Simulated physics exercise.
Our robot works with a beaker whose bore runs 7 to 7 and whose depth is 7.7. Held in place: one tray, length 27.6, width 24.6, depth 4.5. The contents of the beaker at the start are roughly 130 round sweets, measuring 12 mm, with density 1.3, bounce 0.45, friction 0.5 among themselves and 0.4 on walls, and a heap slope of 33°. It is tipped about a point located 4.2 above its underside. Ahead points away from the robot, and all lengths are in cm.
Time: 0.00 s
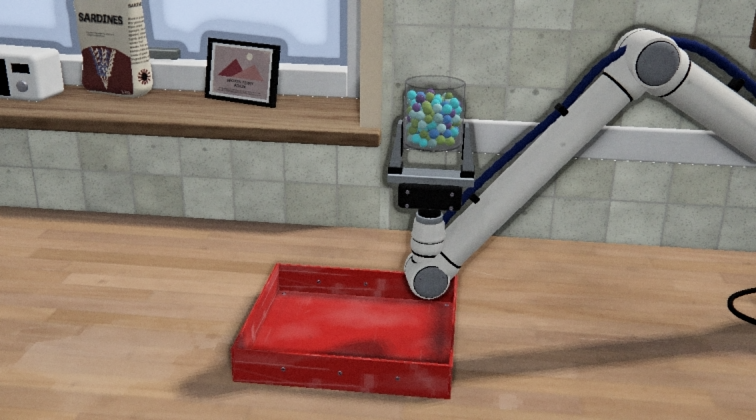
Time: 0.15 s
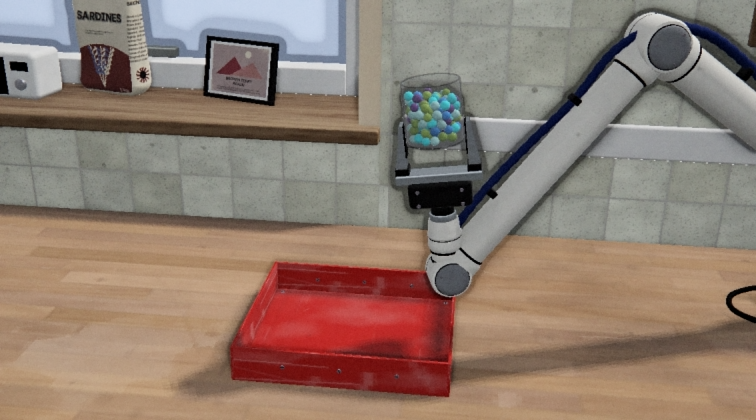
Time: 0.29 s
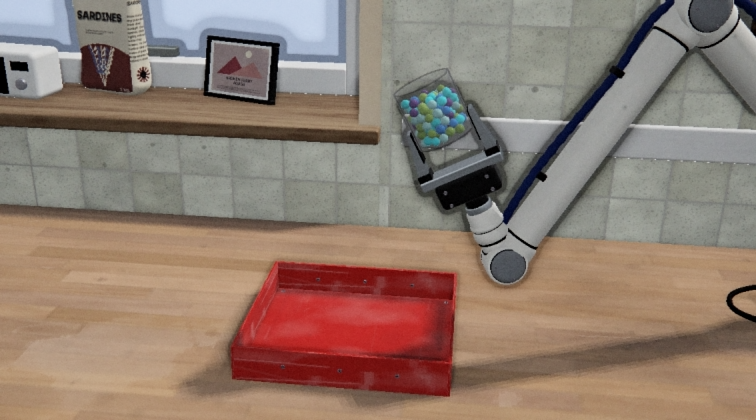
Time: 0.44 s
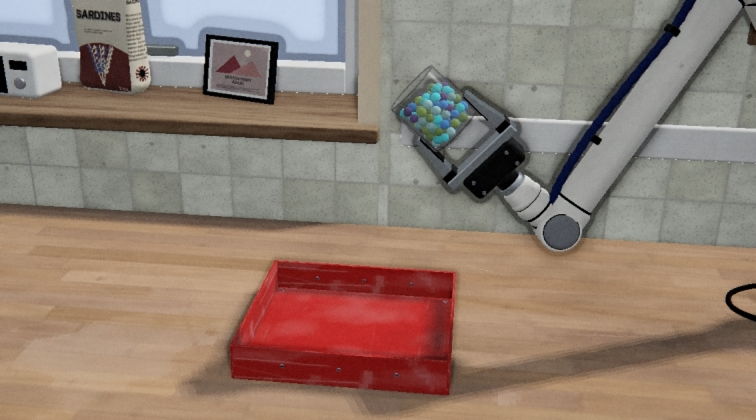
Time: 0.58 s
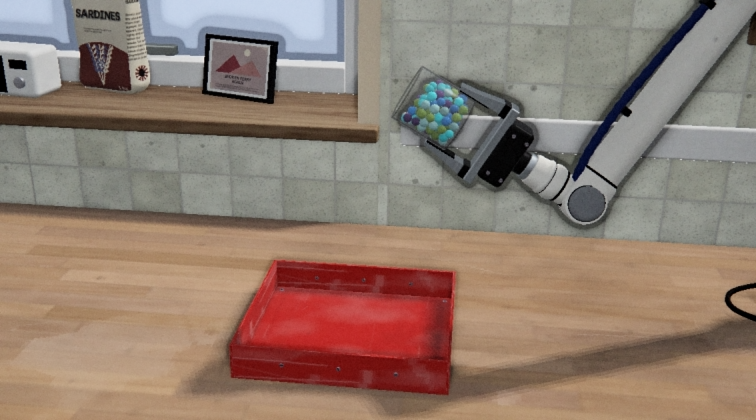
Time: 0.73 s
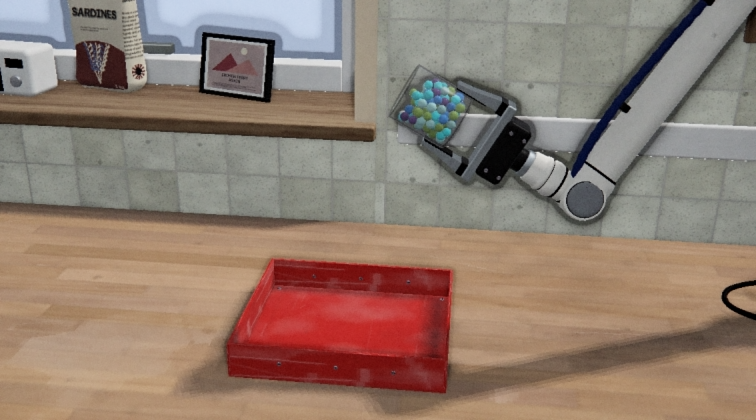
A robot arm tilts a clear beaker of colourful round sweets leftward above a red tray.
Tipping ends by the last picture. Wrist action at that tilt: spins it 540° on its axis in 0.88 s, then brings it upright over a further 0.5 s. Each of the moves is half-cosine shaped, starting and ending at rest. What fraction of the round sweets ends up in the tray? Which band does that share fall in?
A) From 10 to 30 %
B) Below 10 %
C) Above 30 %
The answer is B.
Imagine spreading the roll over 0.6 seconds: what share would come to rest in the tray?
You'd be looking at some 0 per cent.
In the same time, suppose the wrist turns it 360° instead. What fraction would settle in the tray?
0 %.
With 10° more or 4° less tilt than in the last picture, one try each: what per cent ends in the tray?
Around 10 percent on the first try, 0 percent on the second.
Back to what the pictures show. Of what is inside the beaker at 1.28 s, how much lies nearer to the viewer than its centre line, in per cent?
55 per cent.
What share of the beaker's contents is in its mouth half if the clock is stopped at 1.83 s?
About 40 percent.
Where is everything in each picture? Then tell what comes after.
In the first frame, beaker middle at (434, 114), upright; upper third of the load around (433, 105), from x 410 to 455, top at y 95; 128 in the beaker.
In the second frame, beaker middle at (433, 112), tipped 8°; upper third of the load around (435, 103), from x 410 to 455, top at y 90.
In the third frame, beaker middle at (434, 111), tipped 27°; upper third of the load around (437, 102), from x 405 to 460, top at y 90.
In the fourth frame, beaker middle at (434, 110), tipped 48°; upper third of the load around (439, 98), from x 405 to 465, top at y 85.
In the fifth frame, beaker middle at (434, 109), tipped 60°; upper third of the load around (439, 97), from x 405 to 465, top at y 85.
In the sixth frame, beaker middle at (431, 107), tipped 61°; upper third of the load around (436, 96), from x 405 to 460, top at y 85; 128 in the beaker.
After 1.28 s, tipped 61°, highest piece 37 above the table; 127 in the beaker, 1 in flight or on a rim.
After 1.83 s, tipped 35°, highest piece 36 above the table; 126 in the beaker, 2 in the tray.
After 2.31 s, upright, highest piece 37 above the table; 126 in the beaker, 2 in the tray.
After 3.01 s, upright, highest piece 37 above the table; 126 in the beaker, 2 in the tray.
At rest, 126 in the beaker, 2 in the tray. That is 2 % in the tray.
